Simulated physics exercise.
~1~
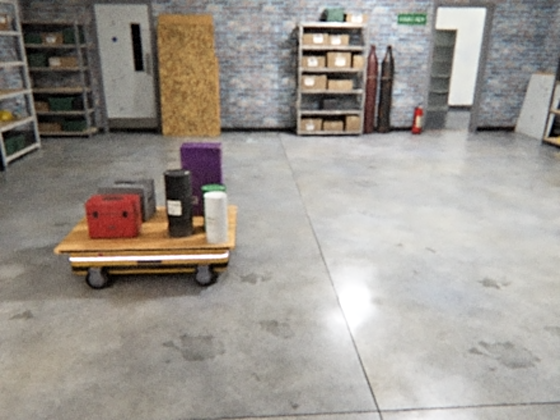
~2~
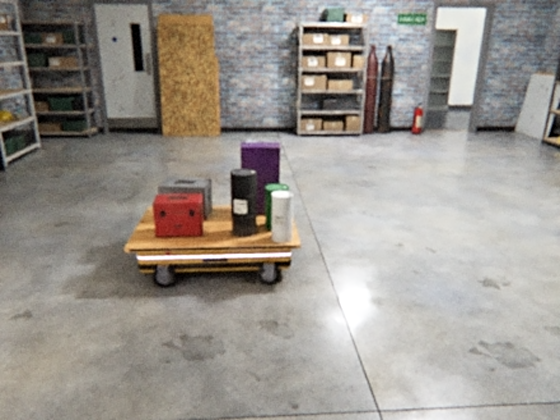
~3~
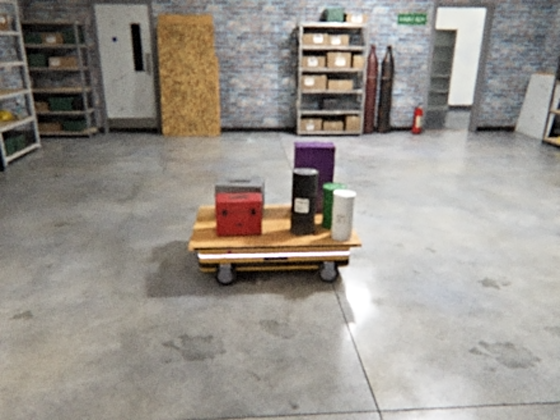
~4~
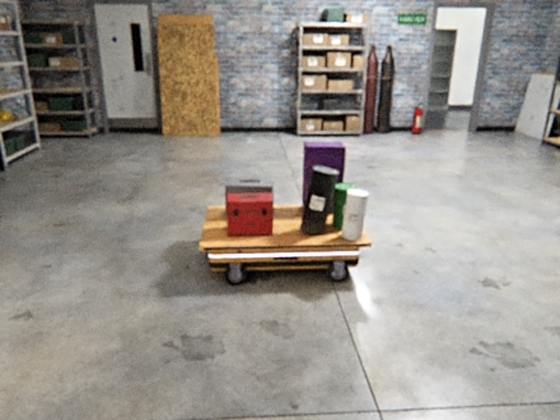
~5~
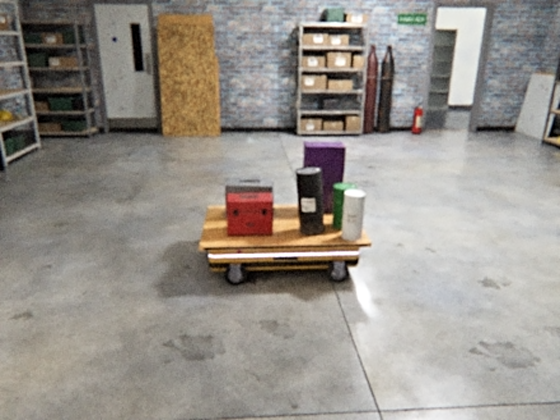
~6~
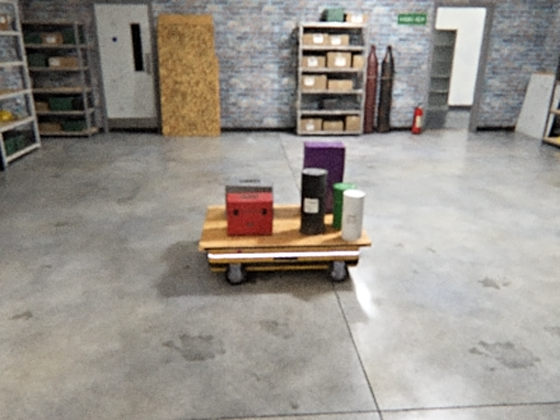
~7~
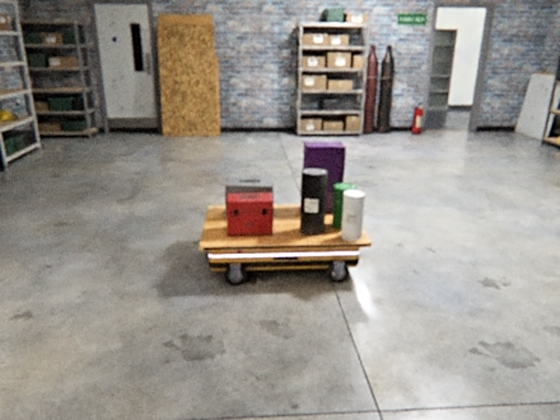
In a storeroom with a grey concrete floor and a brick back wall, seen from a fixed, slightly raised viewpoint, a low wooden cart stands at the left. It carries a red toolbox with a grey one behind it, a tall purple box, and black, green and white canisters toward the right. The cart rolls right across the open floor, its load upright. Near the middle it comes to a halt, and the black canister leans right, then rocks back and settles upright. The cart ends at rest with everything still standing aboard.
